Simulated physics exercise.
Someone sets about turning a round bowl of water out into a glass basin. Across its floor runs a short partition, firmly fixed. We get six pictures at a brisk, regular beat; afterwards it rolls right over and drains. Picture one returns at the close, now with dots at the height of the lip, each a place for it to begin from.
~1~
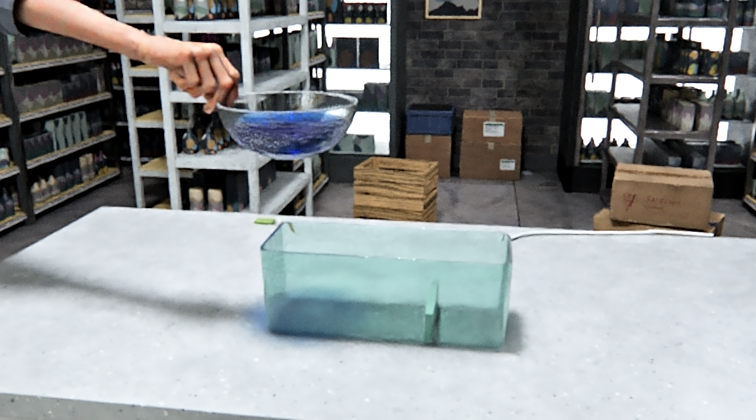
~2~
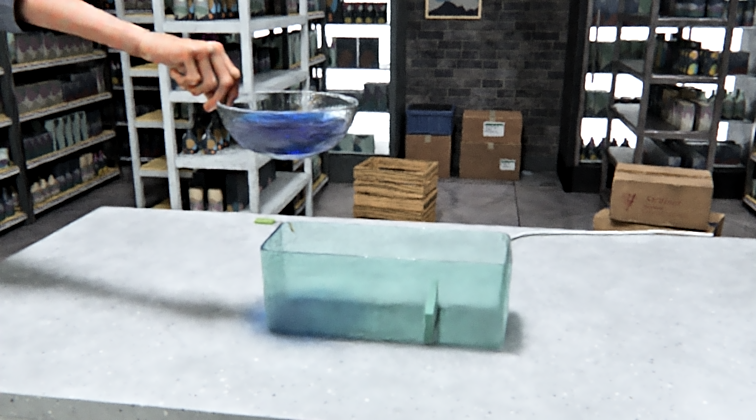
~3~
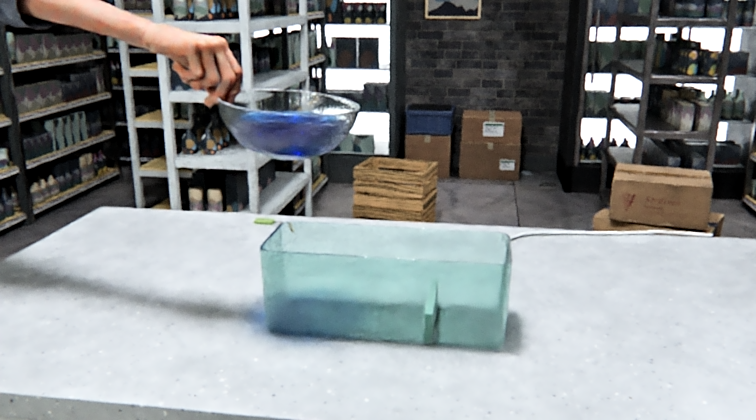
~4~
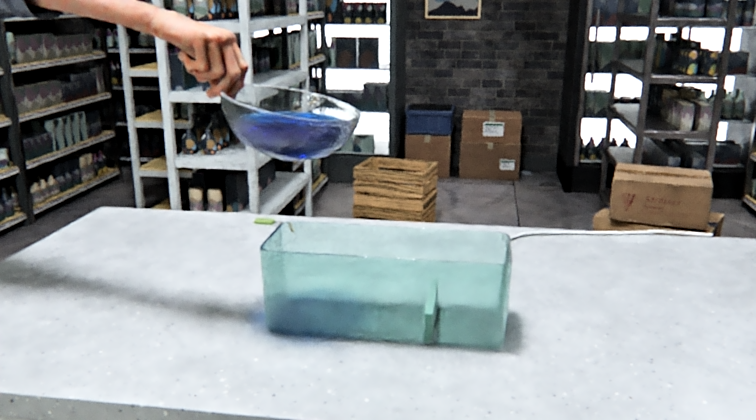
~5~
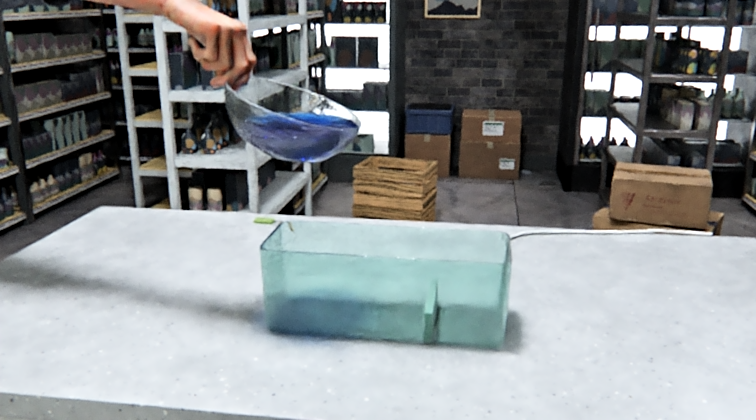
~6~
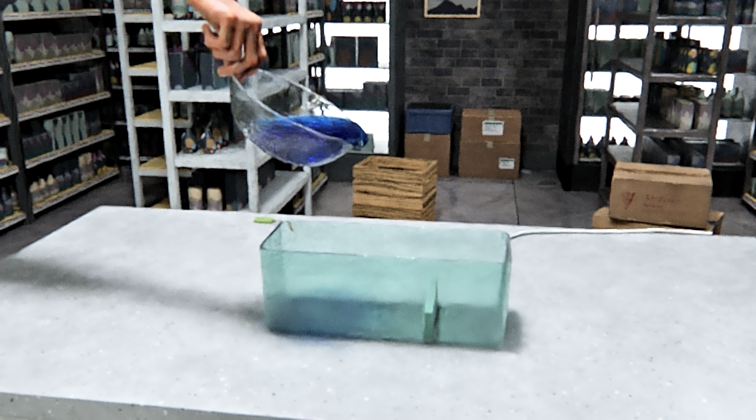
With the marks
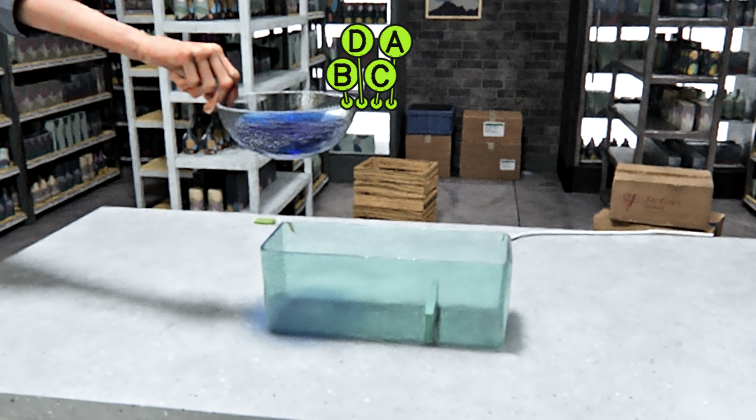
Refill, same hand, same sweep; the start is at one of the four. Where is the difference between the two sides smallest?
The answer is spot A.
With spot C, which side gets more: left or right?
The left one.
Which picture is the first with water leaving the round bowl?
In picture 6.
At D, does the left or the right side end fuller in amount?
The left side.
On the marked copy, A at (391, 103); B at (347, 102); C at (376, 103); D at (361, 102).
Choosing A, about 48 % ends left of the wall and 51 % right of it.
Choosing B, about 93 % ends left of the wall and 7 % right of it.
Choosing C, about 76 % ends left of the wall and 23 % right of it.
Choosing D, about 96 % ends left of the wall and 3 % right of it.
